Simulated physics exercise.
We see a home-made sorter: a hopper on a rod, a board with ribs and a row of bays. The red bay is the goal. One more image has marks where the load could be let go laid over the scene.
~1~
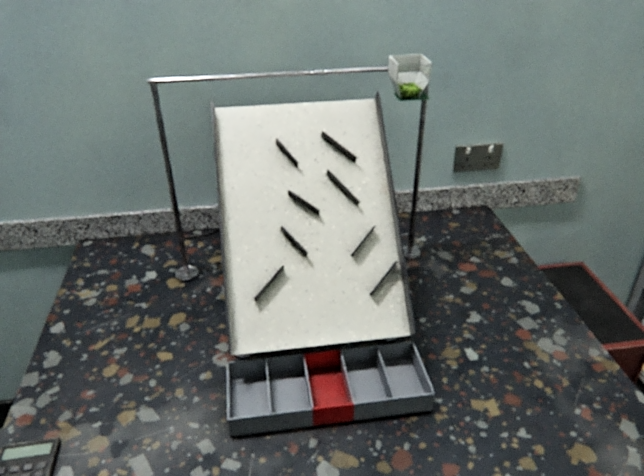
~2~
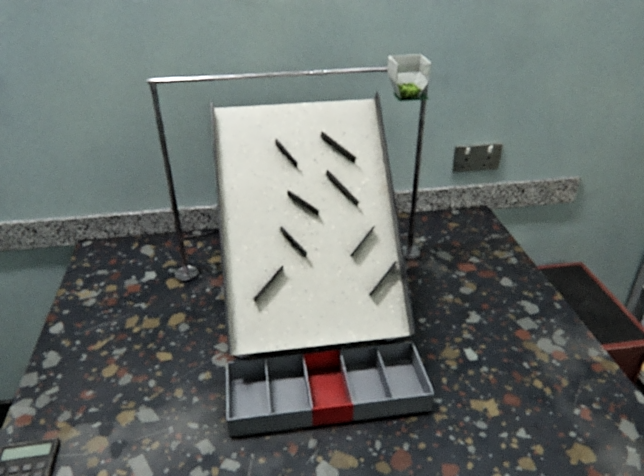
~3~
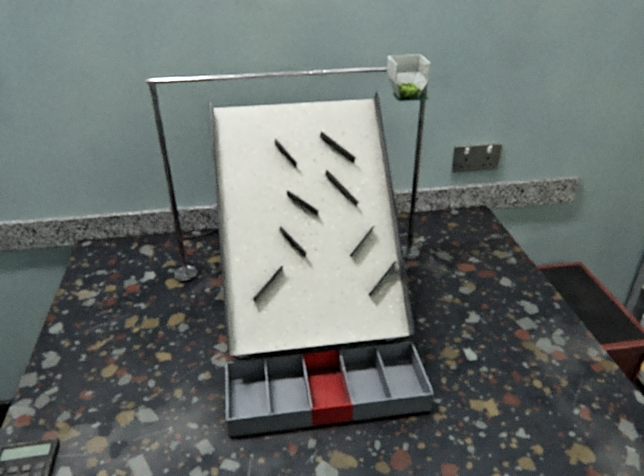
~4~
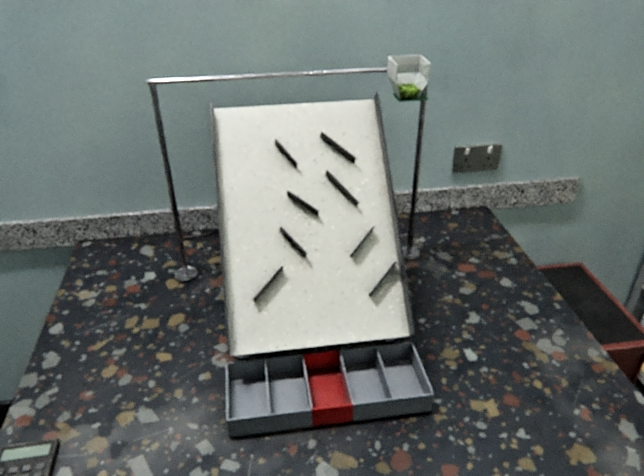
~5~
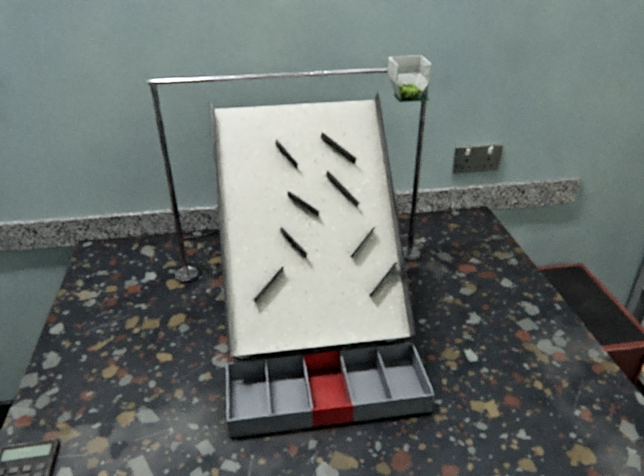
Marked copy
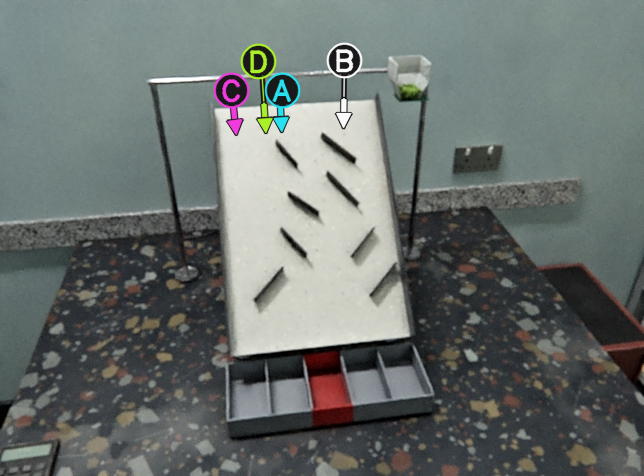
Nothing moves as a small hopper of green pieces sits above a ribbed white board and a tray with a red bay.
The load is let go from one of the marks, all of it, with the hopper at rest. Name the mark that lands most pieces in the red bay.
Mark B does it best.
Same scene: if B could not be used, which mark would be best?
The answer is A.
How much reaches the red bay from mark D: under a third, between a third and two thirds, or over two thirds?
Under a third.
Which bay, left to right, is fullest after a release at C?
The first from the left.
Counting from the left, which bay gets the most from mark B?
The third from the left.
On the marked copy, mark A meets the board at (281, 126); mark B meets the board at (343, 122); mark C meets the board at (235, 129); mark D meets the board at (265, 127).
For mark A, about a third in the red bay, about half in other bays, a small part outside the box.
For mark B, about half in the red bay, about half in other bays, a stray few outside the box.
For mark C, a stray few in the red bay, nearly all in other bays, a small part outside the box.
For mark D, a small part in the red bay, most in other bays, a small part outside the box.
